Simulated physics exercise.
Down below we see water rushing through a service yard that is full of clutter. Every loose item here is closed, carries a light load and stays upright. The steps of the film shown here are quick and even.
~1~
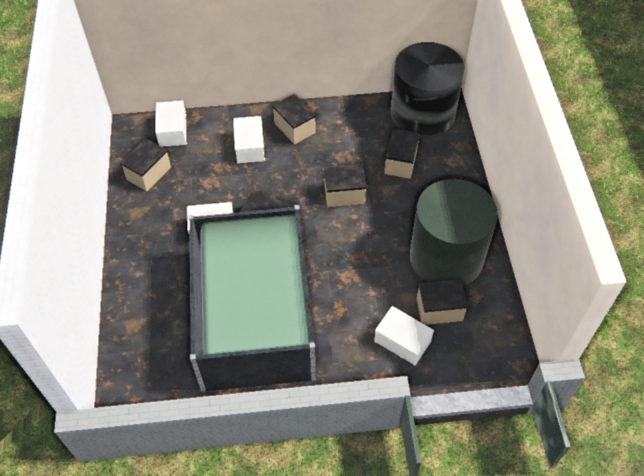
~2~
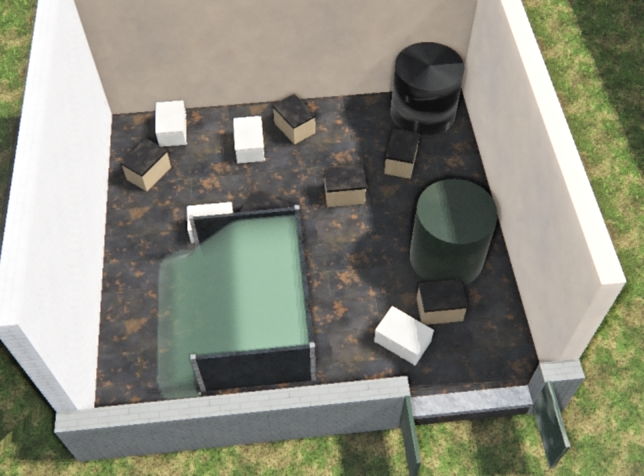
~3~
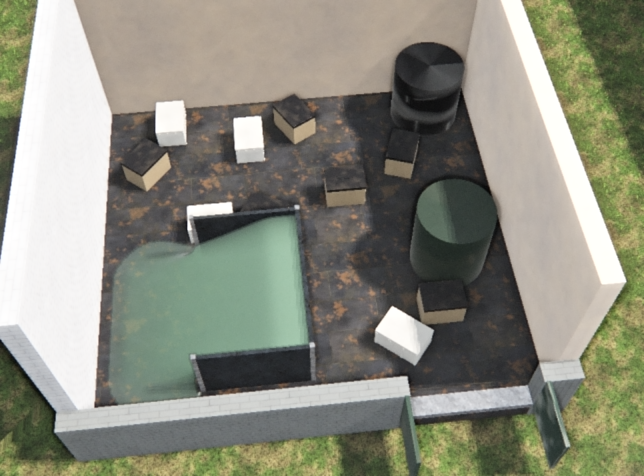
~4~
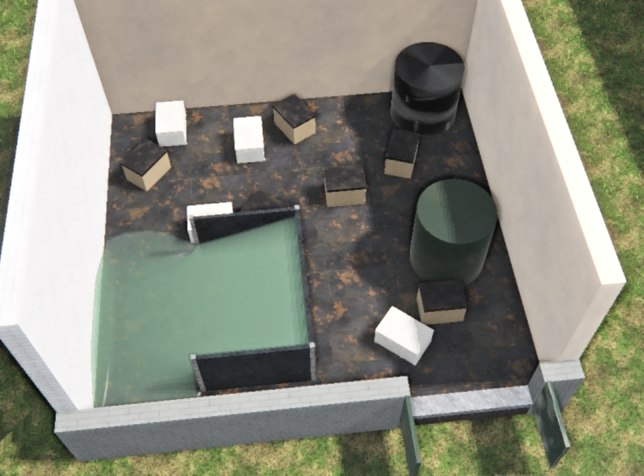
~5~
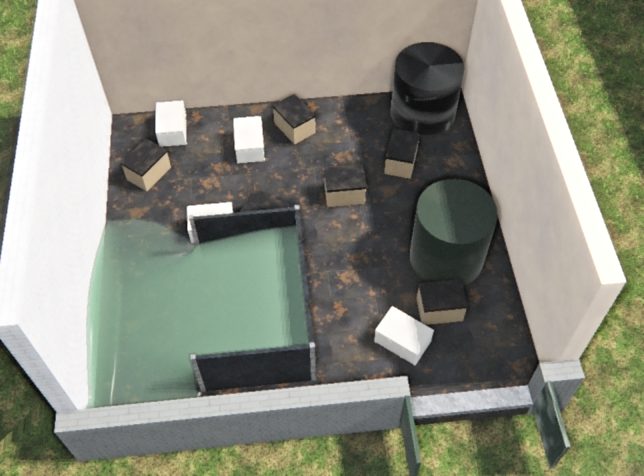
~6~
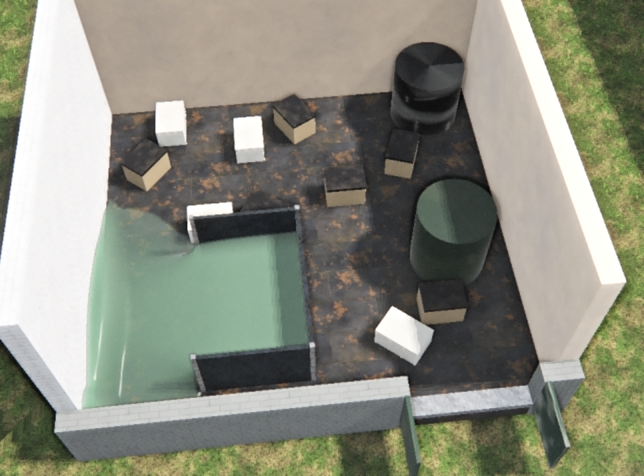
Green water held in a dark-walled rectangular tank pours out through its open left side, spreads across the dark floor of a walled yard and climbs against the left wall, while the scattered boxes and drum-like objects stay still.
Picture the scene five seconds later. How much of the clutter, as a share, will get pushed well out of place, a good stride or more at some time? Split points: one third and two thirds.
Counting the far movers, it's in the middle - a third to two thirds.
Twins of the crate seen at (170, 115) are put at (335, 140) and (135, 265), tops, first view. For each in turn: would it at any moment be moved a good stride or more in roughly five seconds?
In order: Shoved clear, then shoved clear.
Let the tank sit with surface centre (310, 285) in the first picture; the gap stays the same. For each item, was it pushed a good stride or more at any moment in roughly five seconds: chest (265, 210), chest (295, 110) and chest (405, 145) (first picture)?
The three, one by one: Past that mark, past that mark and past that mark.
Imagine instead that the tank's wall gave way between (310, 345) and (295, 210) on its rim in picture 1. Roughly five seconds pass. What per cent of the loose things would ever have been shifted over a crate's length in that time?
Estimate: Roughly 50 per cent.
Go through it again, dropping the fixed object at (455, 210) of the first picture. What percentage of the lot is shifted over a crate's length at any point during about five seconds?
I'd put it at around 60 percent.
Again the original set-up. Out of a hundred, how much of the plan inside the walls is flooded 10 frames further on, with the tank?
Roughly 45 in a hundred.
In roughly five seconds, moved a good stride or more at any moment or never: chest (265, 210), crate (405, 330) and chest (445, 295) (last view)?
Outcome, each in turn - never cleared it / never cleared it / never cleared it.
A moment on, 0 of 10 are well off their spots; 0 afloat.
Next, 2 of 10 are well off their spots; 2 afloat.
Later, 4 of 10 are well off their spots; 0 afloat.
In the end, 6 of 10 are well off their spots, and 6 have been at some point; 2 afloat.
